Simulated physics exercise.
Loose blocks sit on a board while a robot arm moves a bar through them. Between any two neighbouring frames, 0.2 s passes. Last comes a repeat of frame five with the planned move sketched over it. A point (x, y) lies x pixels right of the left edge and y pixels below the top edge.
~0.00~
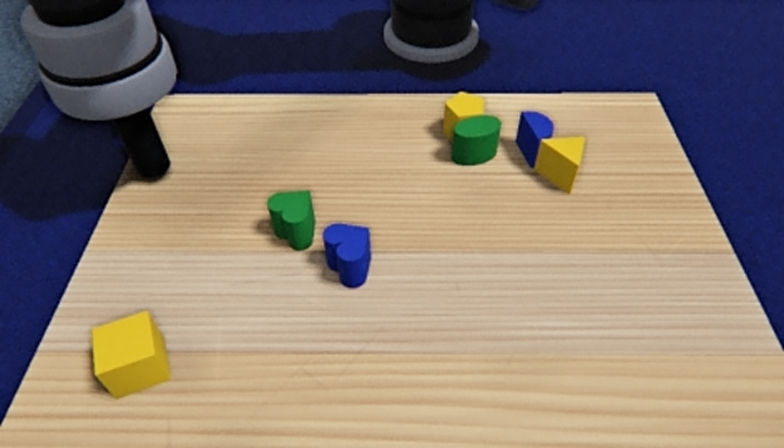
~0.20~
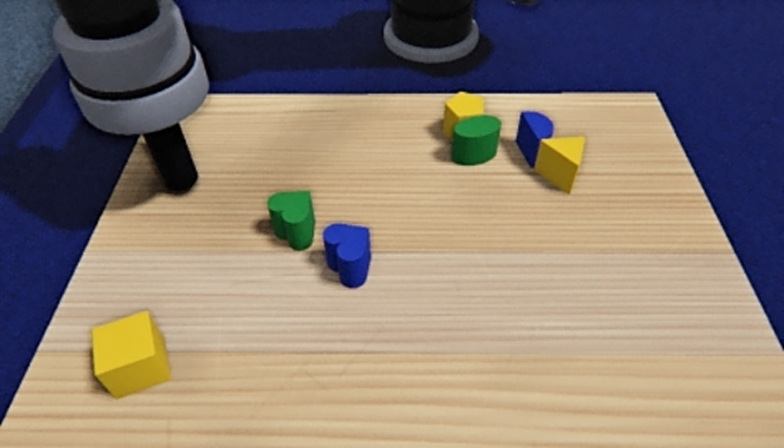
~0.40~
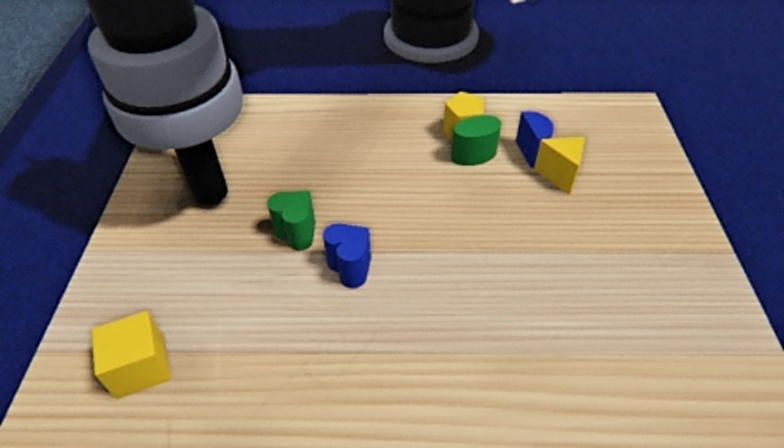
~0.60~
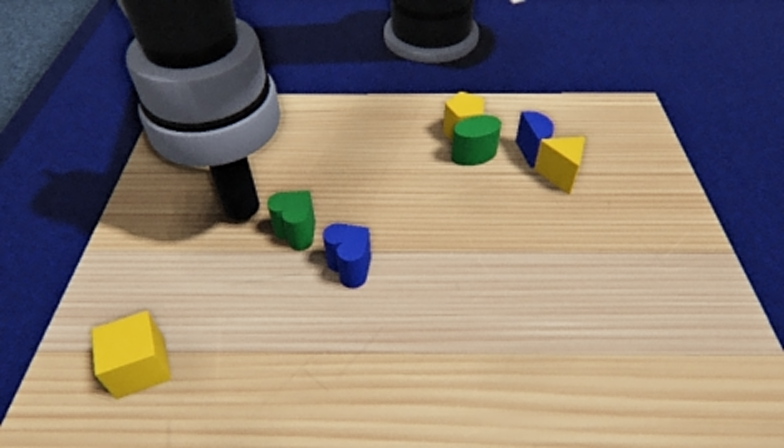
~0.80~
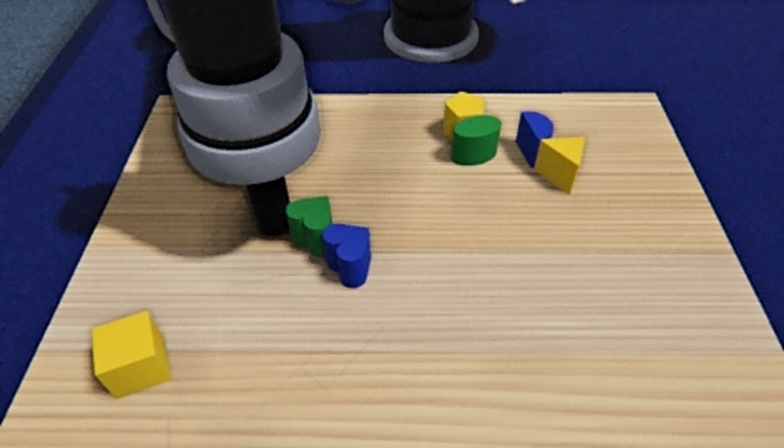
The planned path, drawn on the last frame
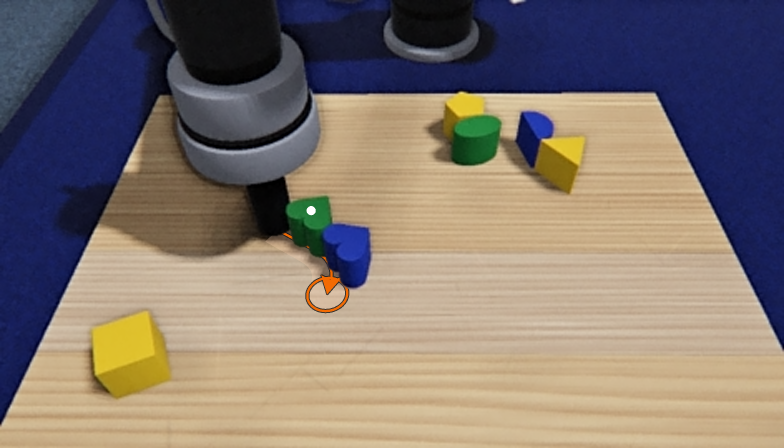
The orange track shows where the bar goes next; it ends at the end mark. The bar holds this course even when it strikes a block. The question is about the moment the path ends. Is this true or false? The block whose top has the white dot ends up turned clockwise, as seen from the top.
The claim does not hold.
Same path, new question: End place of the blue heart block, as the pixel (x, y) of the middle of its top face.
I'd guess (383, 253).
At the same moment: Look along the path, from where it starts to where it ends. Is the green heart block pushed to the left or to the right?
It shifts to the left.
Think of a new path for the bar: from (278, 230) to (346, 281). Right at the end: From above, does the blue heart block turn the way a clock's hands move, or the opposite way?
Clockwise rotation.
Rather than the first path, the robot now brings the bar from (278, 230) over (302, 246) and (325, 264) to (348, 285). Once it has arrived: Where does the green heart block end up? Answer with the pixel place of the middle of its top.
My estimate: (363, 221).
Drawn move, from (278, 230) over (305, 245) and (329, 264) to (327, 294); the dot is on the green heart block.
The first path, step by step. One third of the way, bar at (304, 238); green heart block at (344, 219), turned 20° anticlockwise; blue heart block at (375, 251), turned 35° clockwise.
Two thirds of the way, bar at (328, 257); green heart block at (366, 222), turned 65° anticlockwise; blue heart block at (383, 253), turned 55° clockwise.
At the end, bar at (326, 287); green heart block at (367, 223), turned 70° anticlockwise; blue heart block at (383, 253), turned 55° clockwise.
